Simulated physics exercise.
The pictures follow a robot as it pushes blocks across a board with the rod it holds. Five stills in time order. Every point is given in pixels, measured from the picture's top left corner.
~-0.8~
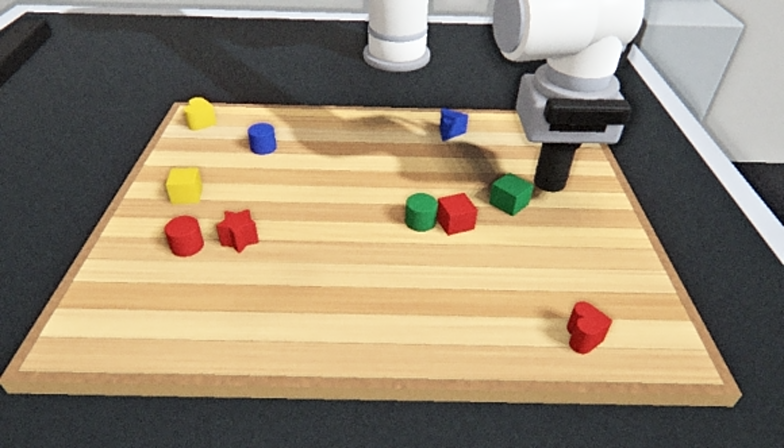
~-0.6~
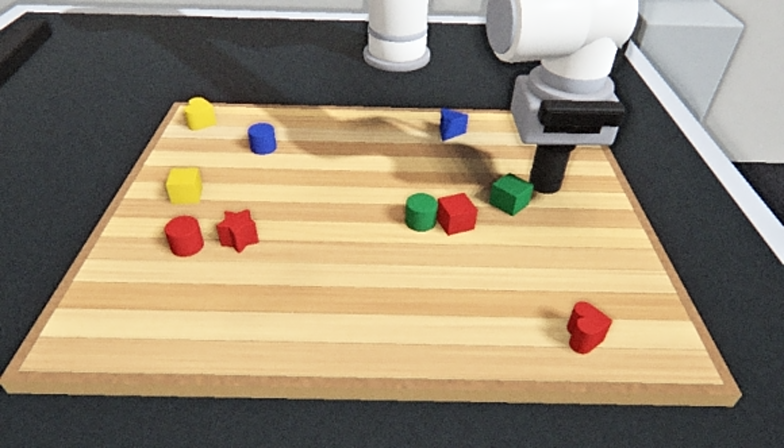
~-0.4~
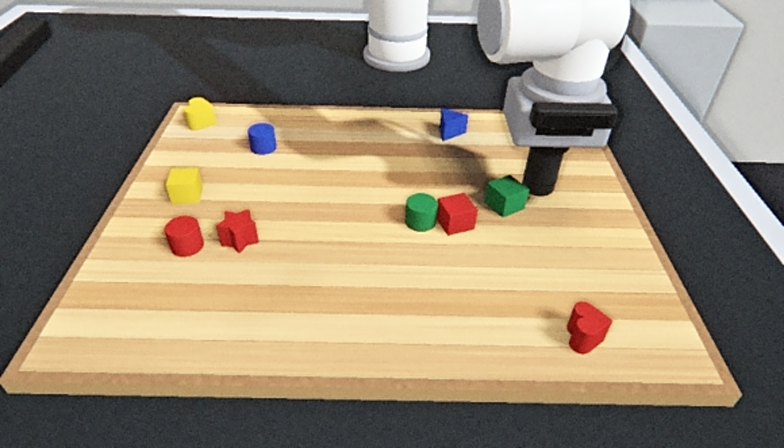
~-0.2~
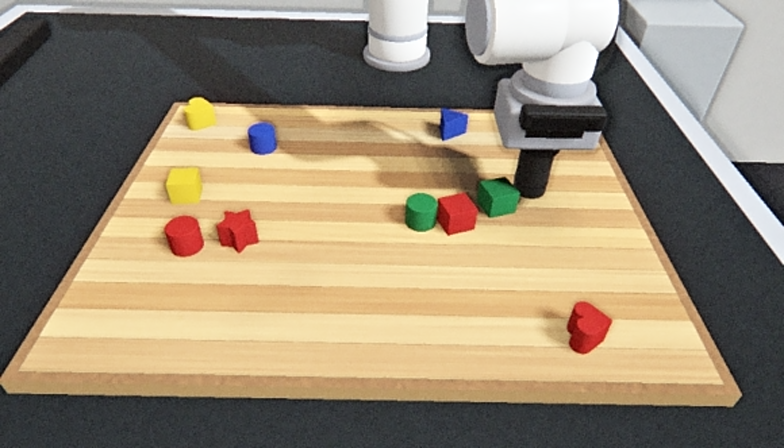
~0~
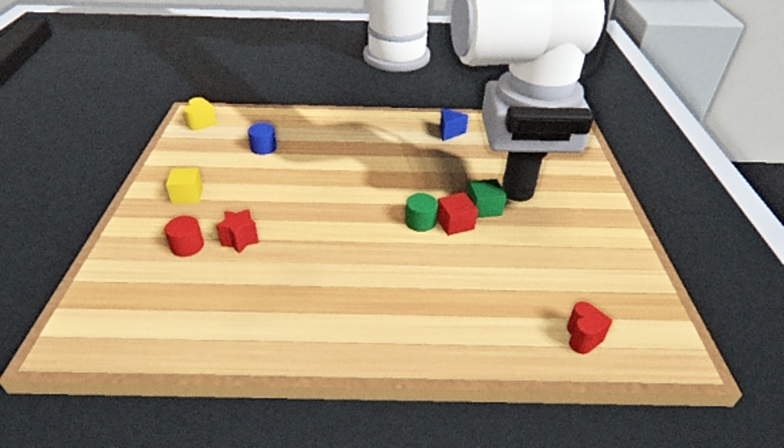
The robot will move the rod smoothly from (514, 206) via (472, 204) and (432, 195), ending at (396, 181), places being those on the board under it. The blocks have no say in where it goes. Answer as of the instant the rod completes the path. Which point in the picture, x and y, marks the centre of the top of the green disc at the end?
Just about (394, 210).
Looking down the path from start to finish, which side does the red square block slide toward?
Gets pushed left.
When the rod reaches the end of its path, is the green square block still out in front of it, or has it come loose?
Prediction: Slipped aside.
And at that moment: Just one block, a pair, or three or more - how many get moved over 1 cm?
It displaces three or more.
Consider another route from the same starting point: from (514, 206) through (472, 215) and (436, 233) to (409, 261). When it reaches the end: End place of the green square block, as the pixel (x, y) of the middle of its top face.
Put as a pixel place, it's (387, 220).
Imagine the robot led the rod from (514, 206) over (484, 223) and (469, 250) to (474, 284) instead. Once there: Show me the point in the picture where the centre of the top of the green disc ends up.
In the picture, it is at (381, 208).
The first path, step by step. One third of the way, rod at (474, 190); green disc at (397, 209); red square block at (435, 212), turned 20° anticlockwise; green square block at (445, 191), turned 30° anticlockwise.
Two thirds of the way, rod at (433, 181); green disc at (394, 210); red square block at (426, 214), turned 50° anticlockwise; green square block at (413, 192), turned 70° anticlockwise.
At the end, rod at (397, 168); green disc at (394, 210); red square block at (426, 214), turned 50° anticlockwise; green square block at (413, 192), turned 70° anticlockwise.
